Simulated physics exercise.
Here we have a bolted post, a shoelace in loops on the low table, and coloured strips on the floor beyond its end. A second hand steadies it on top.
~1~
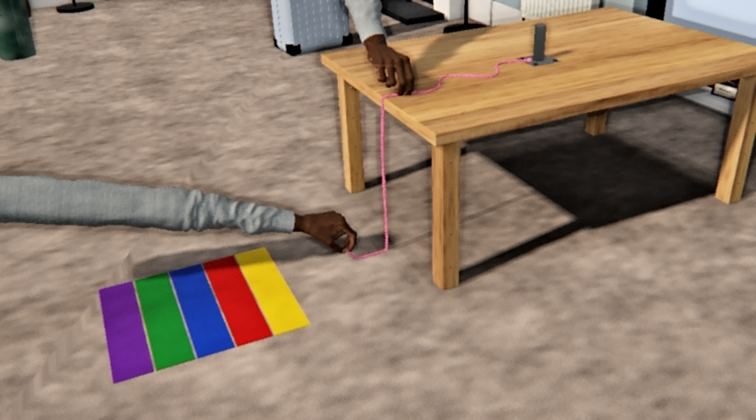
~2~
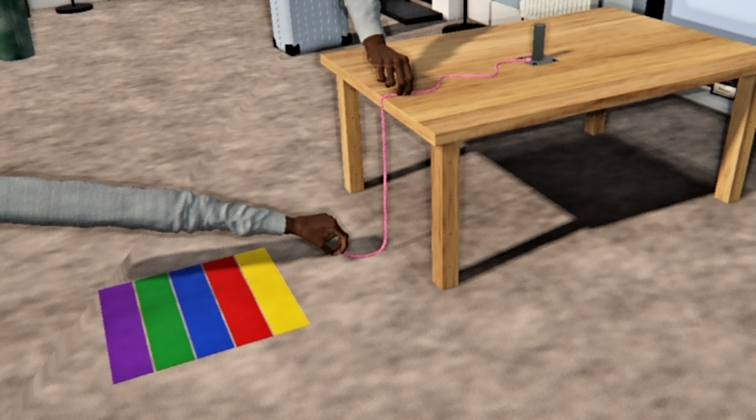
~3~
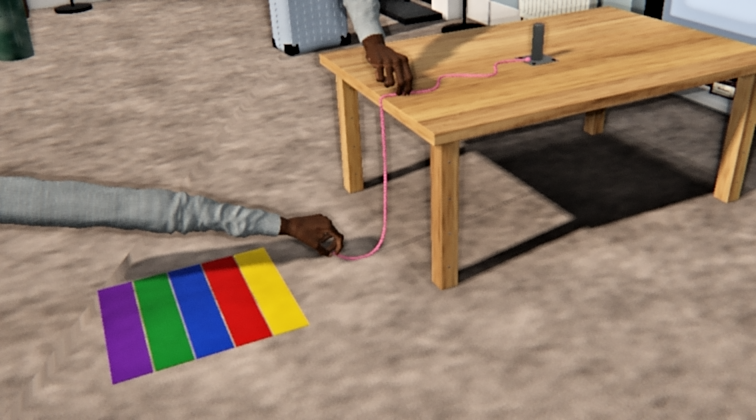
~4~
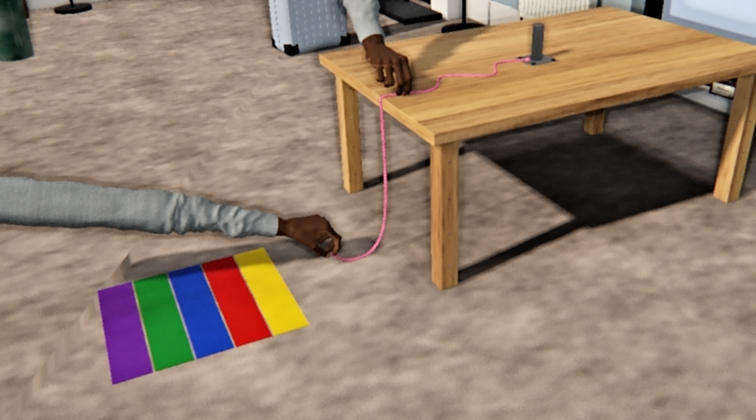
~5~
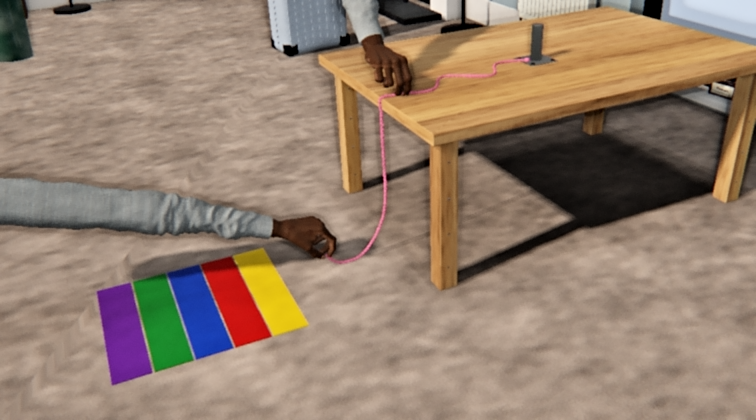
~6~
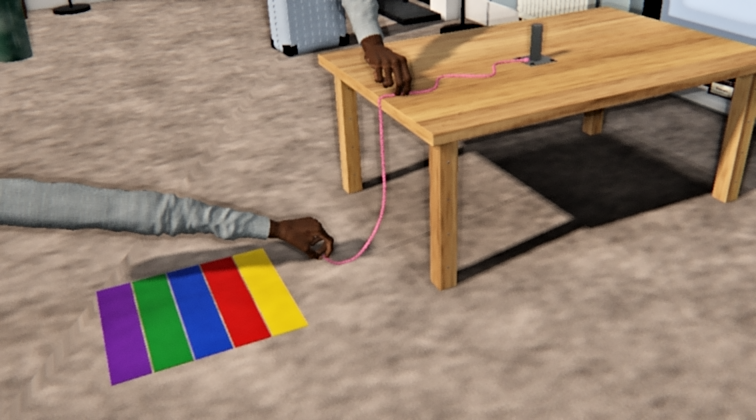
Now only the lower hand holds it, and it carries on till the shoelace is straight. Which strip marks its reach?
The blue one.
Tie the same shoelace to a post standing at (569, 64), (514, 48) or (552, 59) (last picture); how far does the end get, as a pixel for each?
Near (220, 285), (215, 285) and (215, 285).
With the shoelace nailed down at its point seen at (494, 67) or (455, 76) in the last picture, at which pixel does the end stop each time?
Try by try, around (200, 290) and (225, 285).
A little later, end near (262, 273); over yellow.
Next, end near (218, 284); over red.
When it is tight, end near (192, 291); over blue. It halts on the blue strip.
